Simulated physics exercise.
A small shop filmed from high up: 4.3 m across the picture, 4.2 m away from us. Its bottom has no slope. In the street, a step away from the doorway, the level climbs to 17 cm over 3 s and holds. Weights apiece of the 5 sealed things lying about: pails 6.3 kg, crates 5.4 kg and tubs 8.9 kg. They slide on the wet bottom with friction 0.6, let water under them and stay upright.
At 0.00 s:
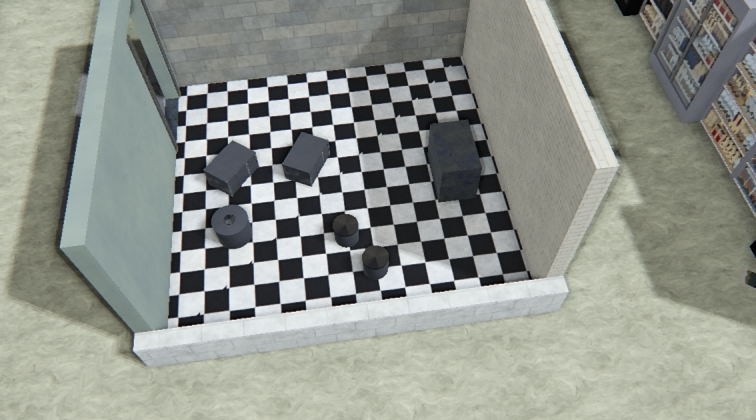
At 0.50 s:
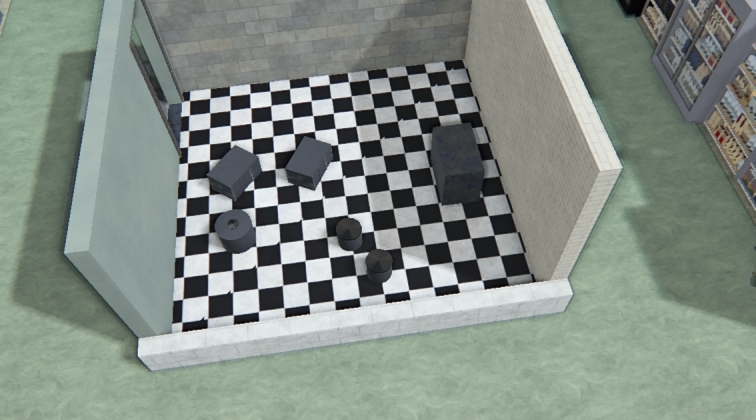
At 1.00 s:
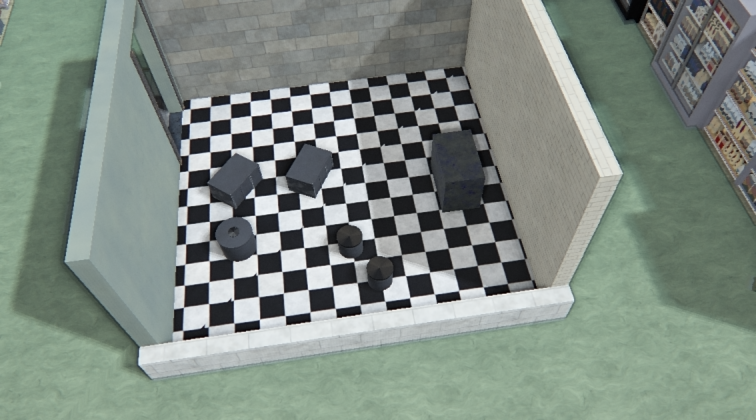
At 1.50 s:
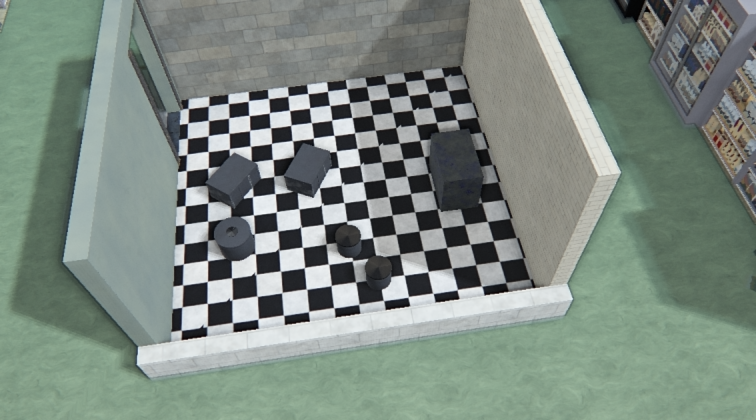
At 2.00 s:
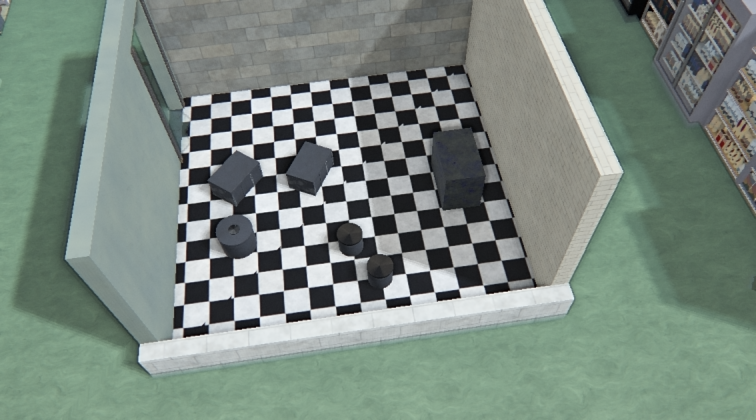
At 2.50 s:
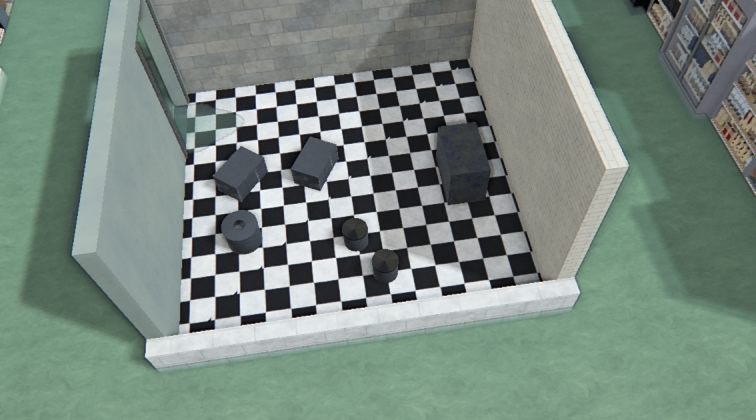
A small walled shop with dark objects stands still as clear water appears at its left doorway.
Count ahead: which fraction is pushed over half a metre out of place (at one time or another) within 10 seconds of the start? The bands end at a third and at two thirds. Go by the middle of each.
That comes to under a third.
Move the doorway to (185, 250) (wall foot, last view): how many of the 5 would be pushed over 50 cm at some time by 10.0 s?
In that case 2 of them.
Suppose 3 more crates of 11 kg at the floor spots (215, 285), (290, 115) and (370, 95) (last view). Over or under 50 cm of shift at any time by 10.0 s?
In turn: Less, over, more.
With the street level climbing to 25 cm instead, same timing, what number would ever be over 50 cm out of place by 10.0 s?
In that case 2 of them.
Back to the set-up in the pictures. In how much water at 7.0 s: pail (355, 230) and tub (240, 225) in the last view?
About 1 and 0 cm.
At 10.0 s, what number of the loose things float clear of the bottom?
At that moment 1.
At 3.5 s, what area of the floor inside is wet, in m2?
Some 3.0 m2.
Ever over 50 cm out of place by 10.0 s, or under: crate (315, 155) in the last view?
It is past it.
After 3.5 s 0 of 5 are over 50 cm from their spots; 0 afloat.
After 4.5 s 0 of 5 are over 50 cm from their spots; 0 afloat.
After 7.0 s 1 of 5 are over 50 cm from their spots; 0 afloat.
After 10.0 s 1 of 5 are over 50 cm from their spots, and 1 have been at some point; 1 afloat.
